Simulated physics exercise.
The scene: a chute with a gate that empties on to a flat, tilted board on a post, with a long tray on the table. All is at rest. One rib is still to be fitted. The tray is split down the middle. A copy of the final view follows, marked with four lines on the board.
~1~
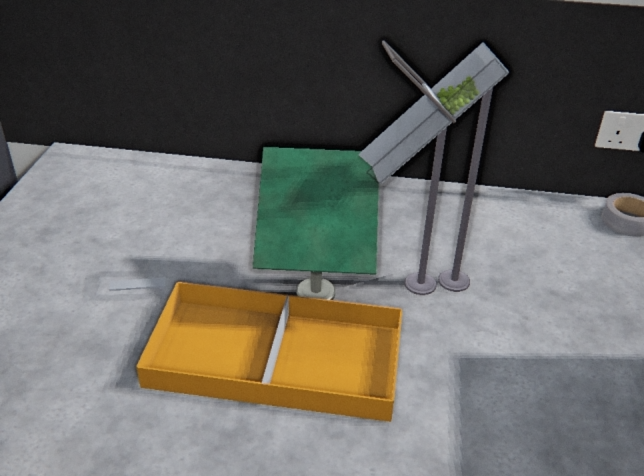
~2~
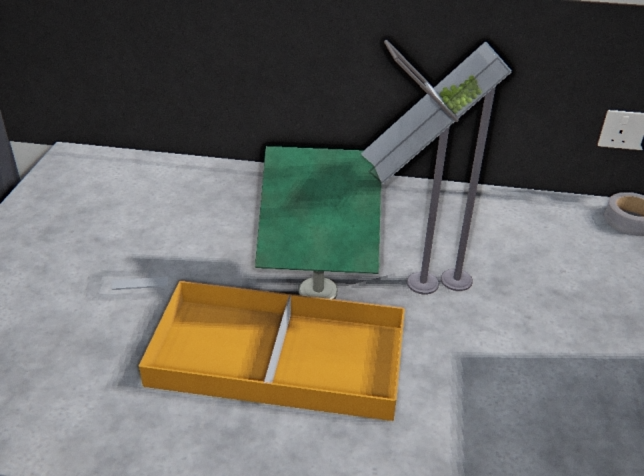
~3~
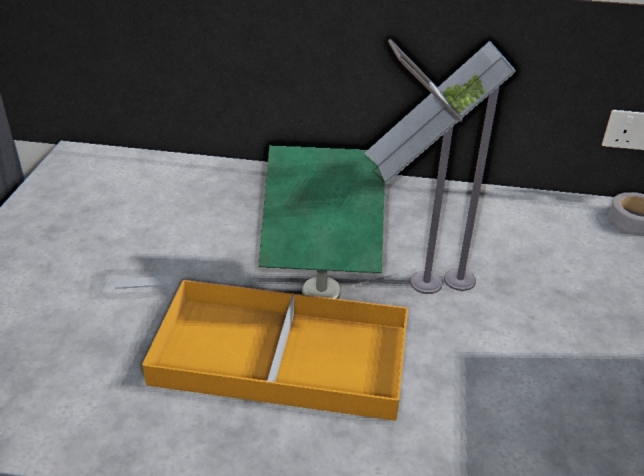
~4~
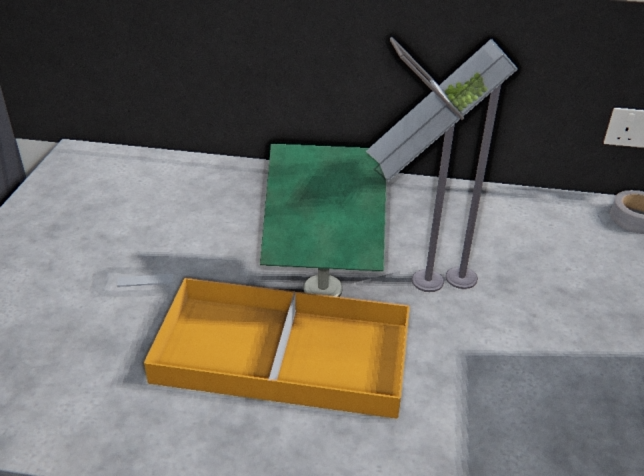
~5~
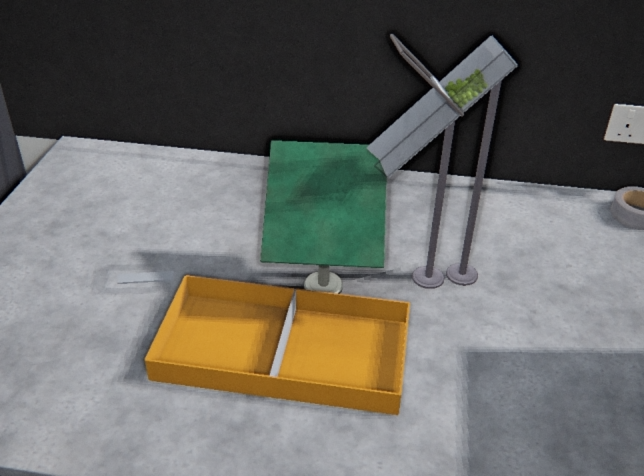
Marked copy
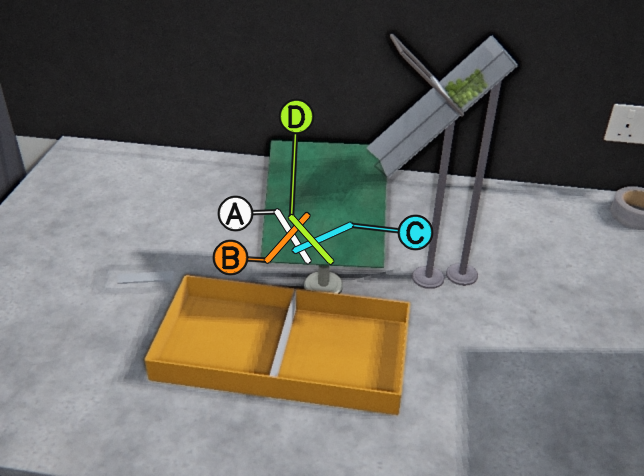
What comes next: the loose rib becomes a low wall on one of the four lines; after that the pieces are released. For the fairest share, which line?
Line B.
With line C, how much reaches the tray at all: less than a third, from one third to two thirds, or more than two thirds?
Line C gives more than two thirds.
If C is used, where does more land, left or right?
More lands on the left.
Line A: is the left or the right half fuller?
The right half.
On the marked copy, line A from (277, 211) to (307, 260); line B from (306, 215) to (267, 260); line C from (350, 225) to (295, 250); line D from (291, 217) to (330, 261).
With A, of what is caught, none in the left half, all in the right.
With B, of what is caught, about half in the left half, about half in the right.
With C, of what is caught, nearly all in the left half, a small part in the right.
With D, of what is caught, none in the left half, all in the right.
